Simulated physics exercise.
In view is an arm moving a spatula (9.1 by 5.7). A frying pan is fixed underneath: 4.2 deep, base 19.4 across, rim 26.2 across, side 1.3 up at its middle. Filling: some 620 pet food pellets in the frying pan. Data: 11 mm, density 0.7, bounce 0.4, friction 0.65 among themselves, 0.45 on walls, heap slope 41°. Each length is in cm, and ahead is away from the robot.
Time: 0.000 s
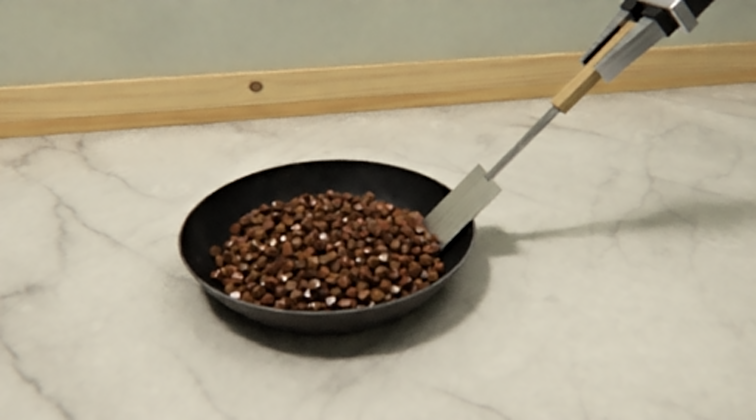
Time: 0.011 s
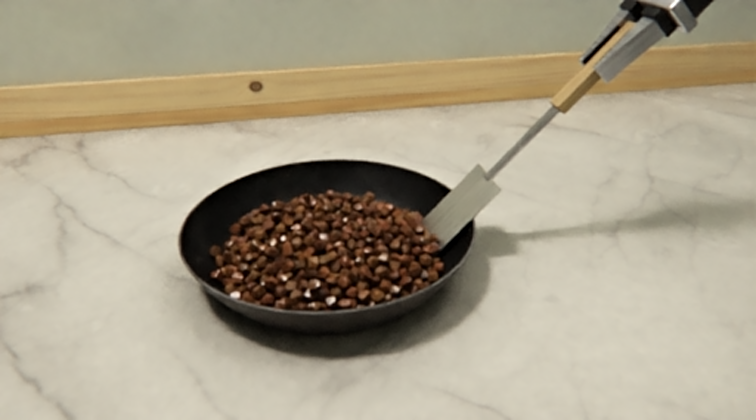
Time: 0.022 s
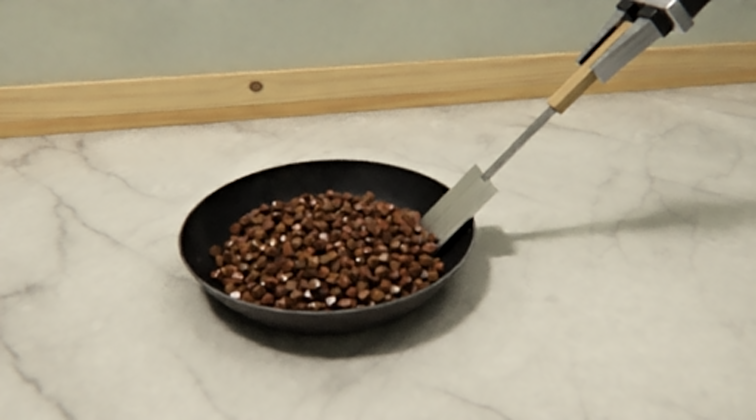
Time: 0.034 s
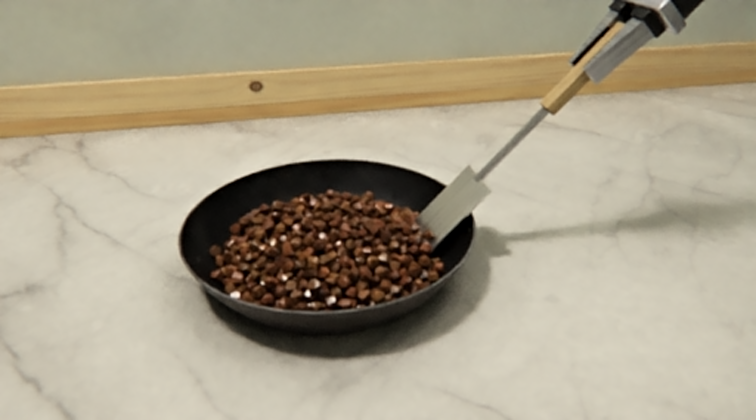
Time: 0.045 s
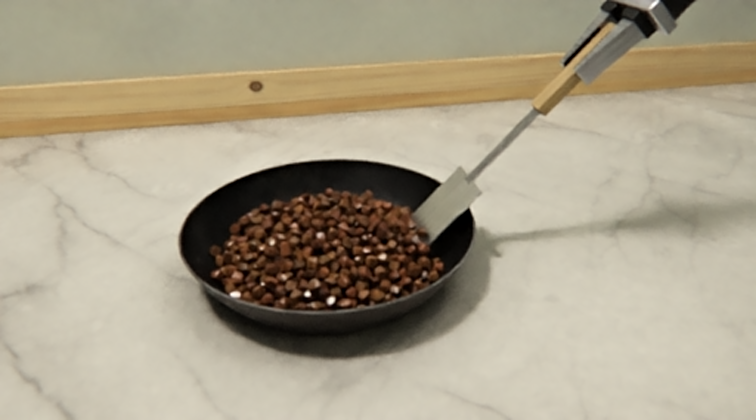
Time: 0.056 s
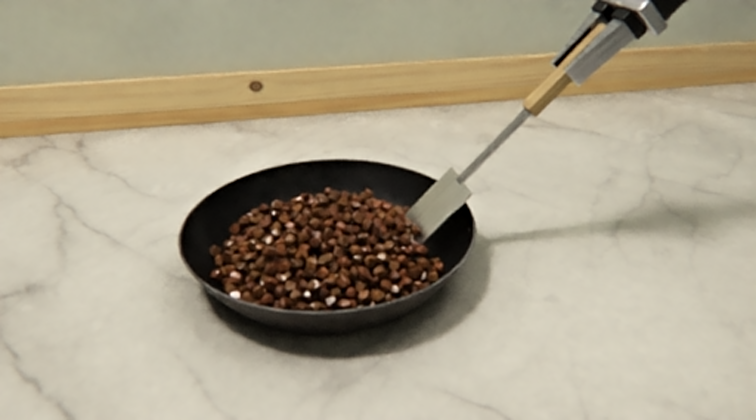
Robot arm slowly sliding a metal spatula slightly left inside a black frying pan of brown pellets on a marble counter.
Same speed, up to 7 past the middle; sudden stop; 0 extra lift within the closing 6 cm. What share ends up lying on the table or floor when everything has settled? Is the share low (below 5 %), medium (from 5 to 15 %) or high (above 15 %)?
The share is low, below 5 %.
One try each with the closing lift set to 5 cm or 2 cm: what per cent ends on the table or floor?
First try about 10 %, second try about 5 %.
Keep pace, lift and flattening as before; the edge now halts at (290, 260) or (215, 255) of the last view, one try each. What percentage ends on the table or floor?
Try 1: Approx. 0 %; try 2: Approx. 20 %.
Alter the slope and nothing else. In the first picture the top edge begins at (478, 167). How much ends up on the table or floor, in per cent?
About 5 per cent.
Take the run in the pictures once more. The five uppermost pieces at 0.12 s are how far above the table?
Height: Some 5 cm.
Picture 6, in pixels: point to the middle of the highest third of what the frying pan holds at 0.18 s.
I'd put it close to (291, 235).
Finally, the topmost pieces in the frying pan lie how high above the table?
Peak at rest, approximately 6.0 centimetres.
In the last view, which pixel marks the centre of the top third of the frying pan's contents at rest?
It is centred near (236, 240).
By 0.12 s, sloping 47°, highest piece 5 above the table; 617 in the frying pan.
By 0.18 s, sloping 47°, highest piece 6 above the table; 617 in the frying pan.
By 0.41 s, sloping 47°, highest piece 6 above the table; 605 in the frying pan, 11 on the table or floor, 1 on the blade or in flight.
By 1.46 s, sloping 47°, highest piece 6 above the table; 605 in the frying pan, 12 on the table or floor.
Final count, 605 in the frying pan, 12 on the table or floor. That is 2 % on the table or floor.
